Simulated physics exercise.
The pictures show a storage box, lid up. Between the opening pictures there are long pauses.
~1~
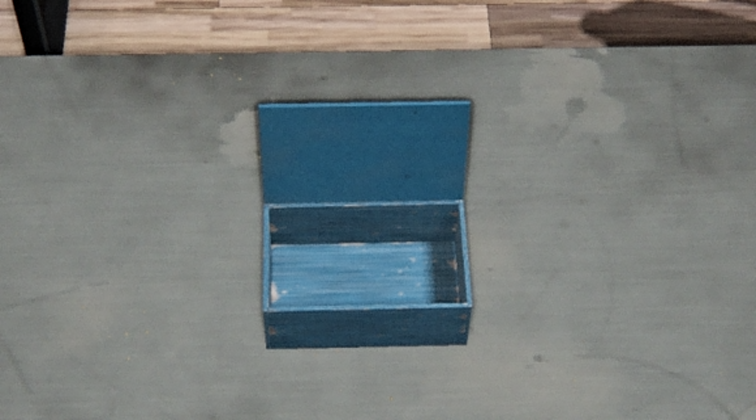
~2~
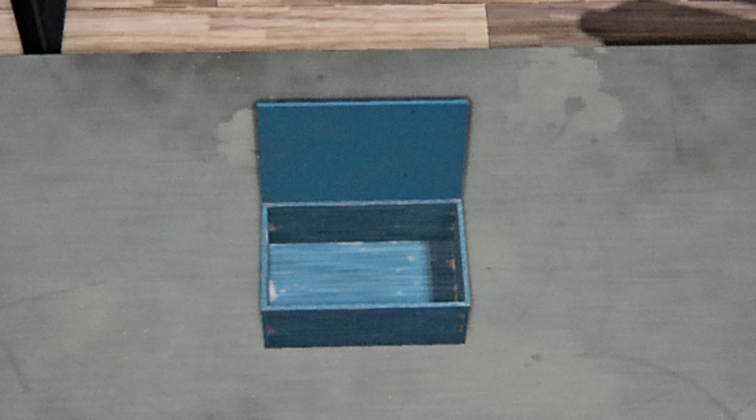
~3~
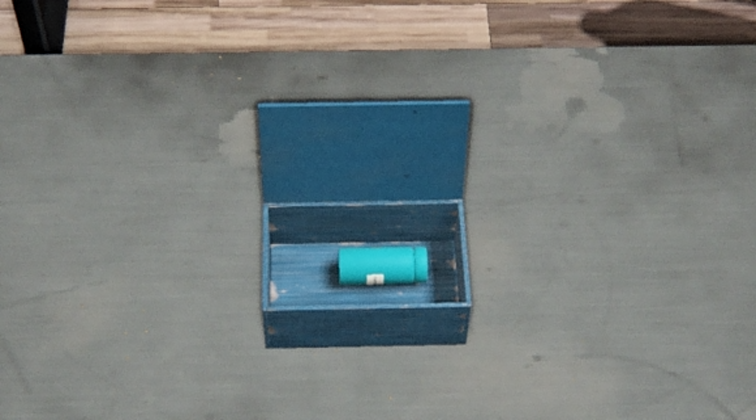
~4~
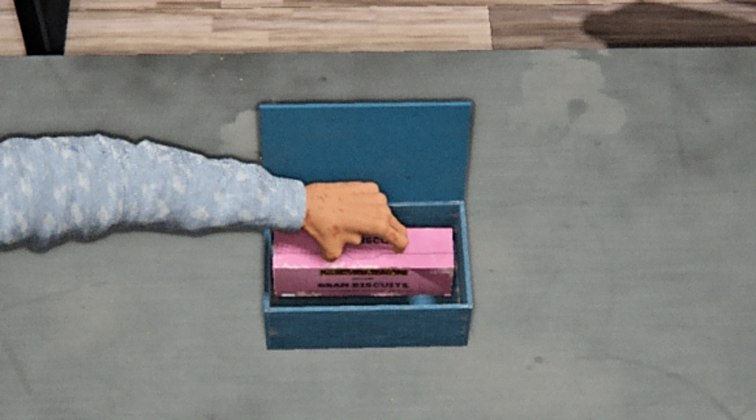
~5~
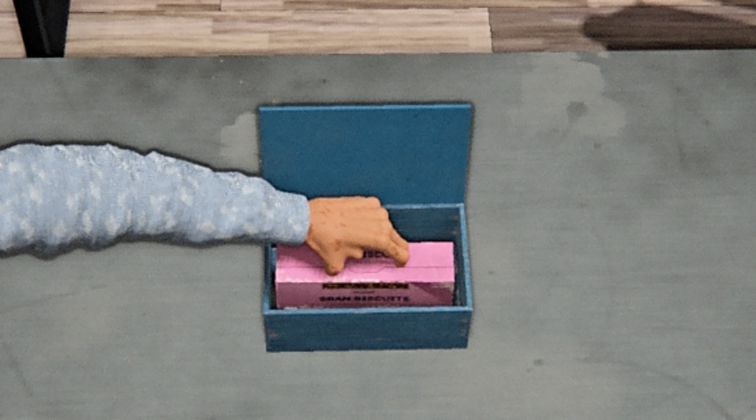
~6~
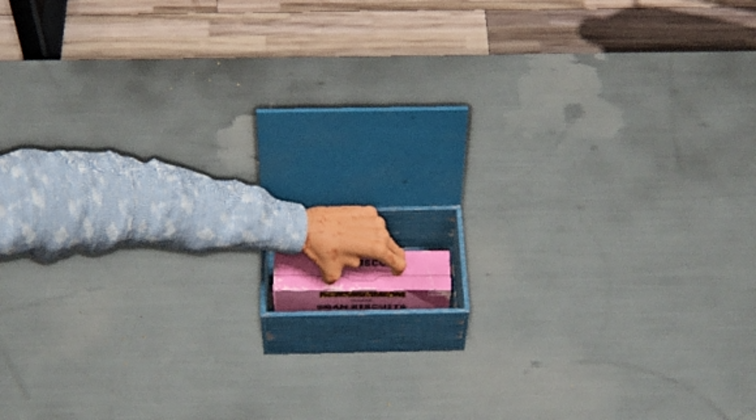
A hand in a light blue patterned sleeve reaches in from the left over an open blue wooden box, seen from above on a grey tabletop with wooden flooring behind. The box is empty at first, its lid raised at the back, and then a turquoise cylinder lies inside. The hand next appears gripping a pink carton and lowers it slightly into the box, while the view stays nearly still.
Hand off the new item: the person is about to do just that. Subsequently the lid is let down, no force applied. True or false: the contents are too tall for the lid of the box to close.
False.
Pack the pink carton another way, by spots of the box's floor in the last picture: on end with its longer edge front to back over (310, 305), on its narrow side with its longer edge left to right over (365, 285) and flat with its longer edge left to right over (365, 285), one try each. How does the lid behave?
First try: The lid remains open; second try: It comes all the way down; third try: It comes all the way down.
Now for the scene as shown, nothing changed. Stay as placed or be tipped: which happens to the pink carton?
The pink carton keeps its pose.
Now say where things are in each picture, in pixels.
In the first picture, the last thing is not in view yet.
In the second picture, the last thing is not in view yet.
In the third picture, the last thing is not in view yet; turquoise shaker (383, 266).
The fourth picture shows on its way; pink carton (363, 262).
The fifth picture shows on its way; pink carton (365, 276).
The sixth picture shows in place under the hand; pink carton (362, 284).
Then, 1.30 s after the last picture, lid 78° above the rim; pink carton slid a little near (361, 306).
Then, 1.90 s after the last picture, lid 31° above the rim; pink carton slid a little near (361, 306).
At rest, lid shut; moved from the start, pink carton; turquoise shaker in place. Seen from the same camera at the end, pink carton near (361, 306).
